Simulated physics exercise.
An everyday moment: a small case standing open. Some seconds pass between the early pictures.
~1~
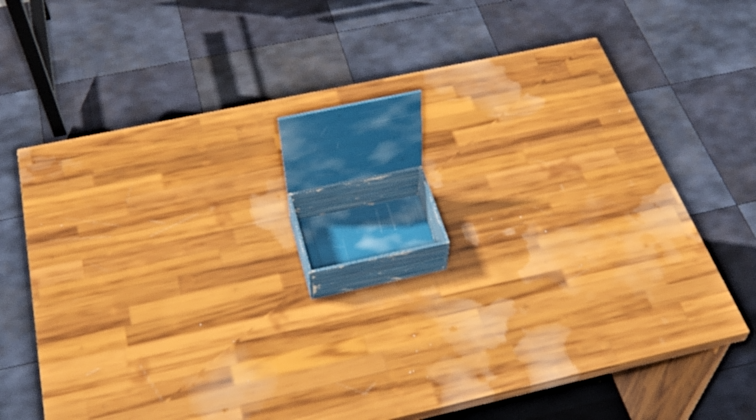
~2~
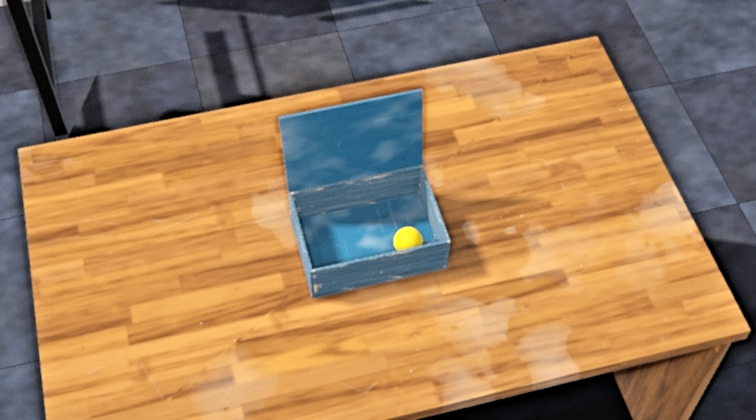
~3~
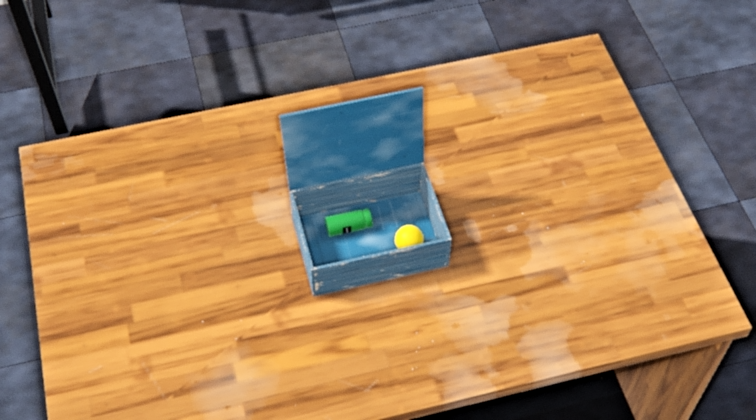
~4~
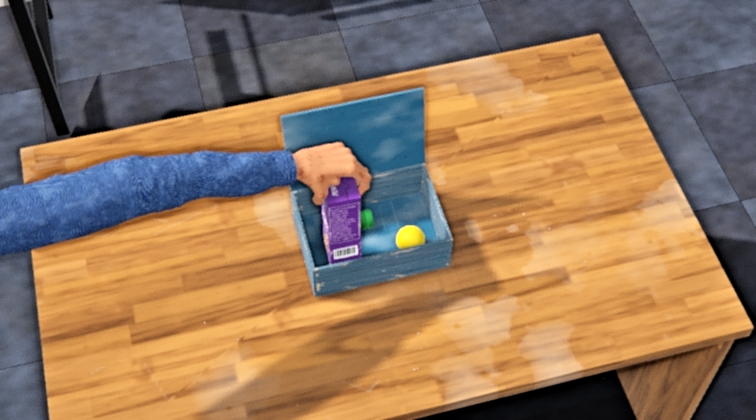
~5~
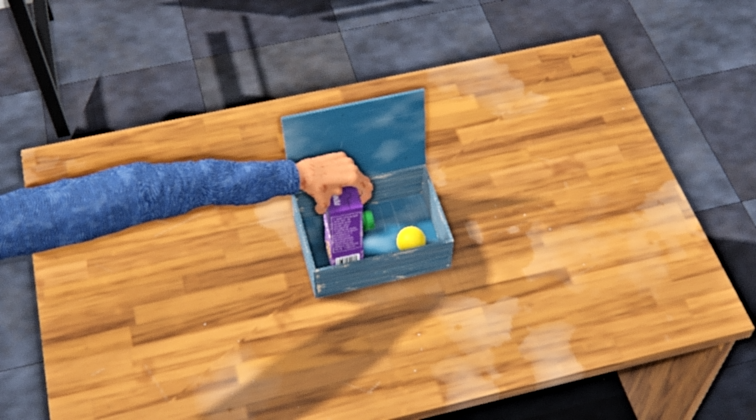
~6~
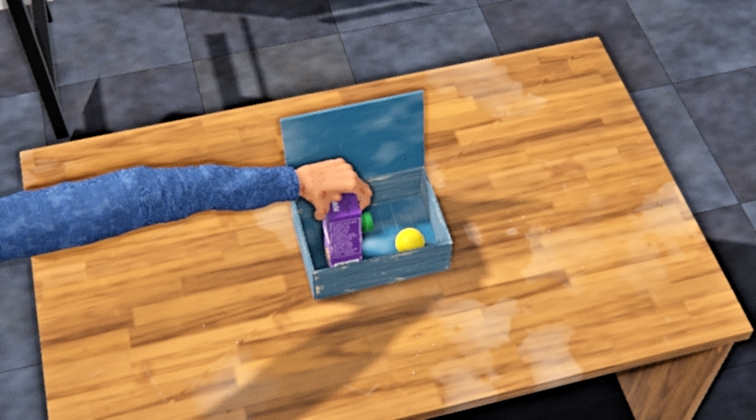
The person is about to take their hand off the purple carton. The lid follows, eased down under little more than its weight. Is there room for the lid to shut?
It stays ajar.
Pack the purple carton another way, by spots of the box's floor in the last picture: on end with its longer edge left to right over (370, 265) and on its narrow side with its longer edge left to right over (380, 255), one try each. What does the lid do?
In the first case it will not close; in the second case it is held up.
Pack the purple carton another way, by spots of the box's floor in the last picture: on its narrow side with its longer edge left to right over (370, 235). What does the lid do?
Then it shuts flat.
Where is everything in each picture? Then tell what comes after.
The last thing is not in view yet, in the first picture.
The last thing is not in view yet, in the second picture.
The last thing is not in view yet; green shaker (349, 222), in the third picture.
Still above its spot; purple carton (341, 221), in the fourth picture.
Still above its spot; purple carton (344, 230), in the fifth picture.
In place under the hand; purple carton (343, 236), in the sixth picture.
Then, 1.20 s on from there, lid starting down.
Then, 1.70 s on from there, lid 52° above the rim.
Then, 2.70 s on from there, lid 35° above the rim; purple carton turned 19° from how it was put near (346, 246).
Then, 3.20 s on from there, lid 22° above the rim; purple carton turned 54° from how it was put near (342, 241); green shaker shifted about its own width.
In the end, lid 22° above the rim; toppled in the box, purple carton; the other 2 unmoved. At the end, from the last picture's camera, purple carton near (342, 241).
